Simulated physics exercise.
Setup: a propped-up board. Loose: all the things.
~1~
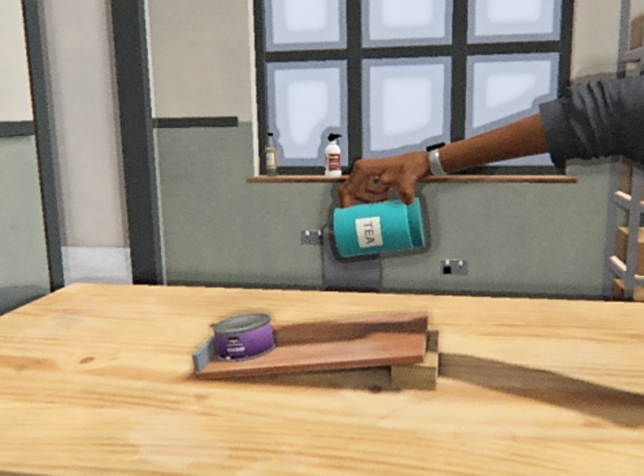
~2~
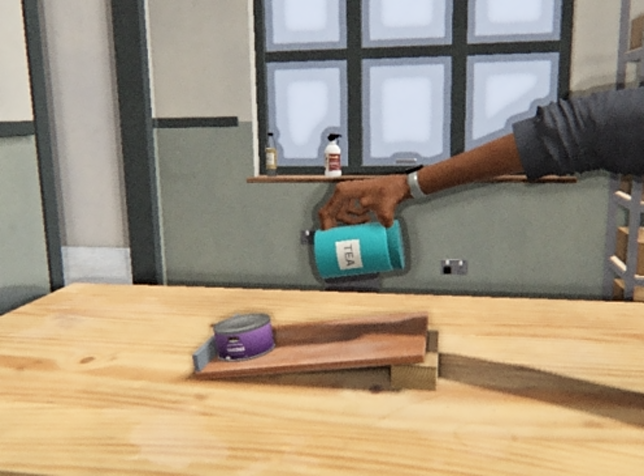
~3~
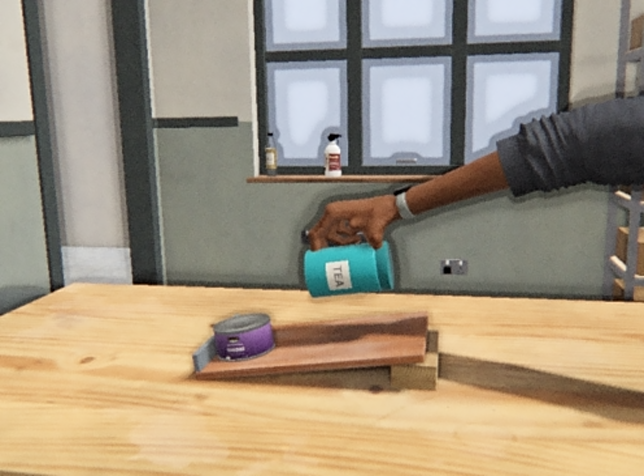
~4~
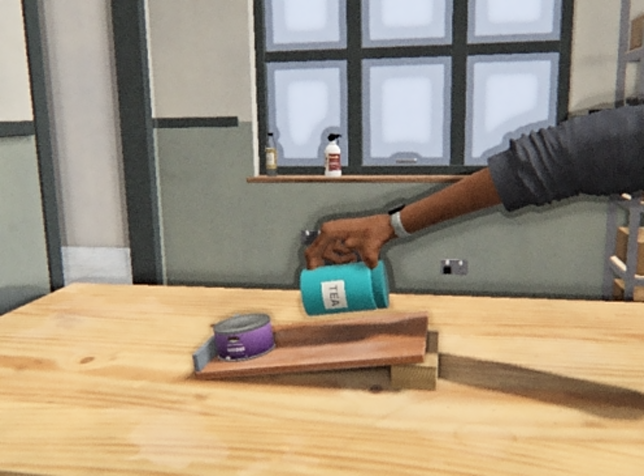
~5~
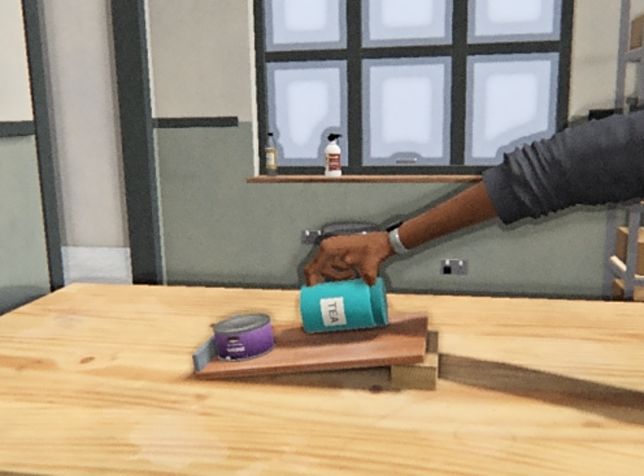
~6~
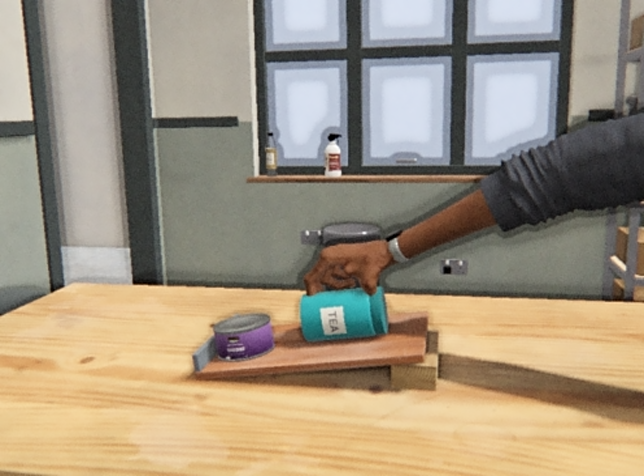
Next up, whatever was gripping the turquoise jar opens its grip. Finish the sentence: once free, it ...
Once free, it stays in place.
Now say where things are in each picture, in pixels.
In the first frame, on its way; turquoise jar (380, 228); purple tub (244, 337).
In the second frame, on its way; turquoise jar (360, 249); purple tub (244, 337).
In the third frame, on its way; turquoise jar (350, 270); purple tub (244, 337).
In the fourth frame, on its way; turquoise jar (346, 289); purple tub (244, 337).
In the fifth frame, on its way; turquoise jar (345, 305); purple tub (244, 337).
In the sixth frame, set down, still held; turquoise jar (345, 314); purple tub (244, 337).
Then, 0.40 s after the last picture, nothing has stirred.
Then, 0.70 s after the last picture, turquoise jar resting near (344, 314).
At rest, both in place. Seen from the same camera at the end, turquoise jar near (344, 314). The turquoise jar stays where it is put.
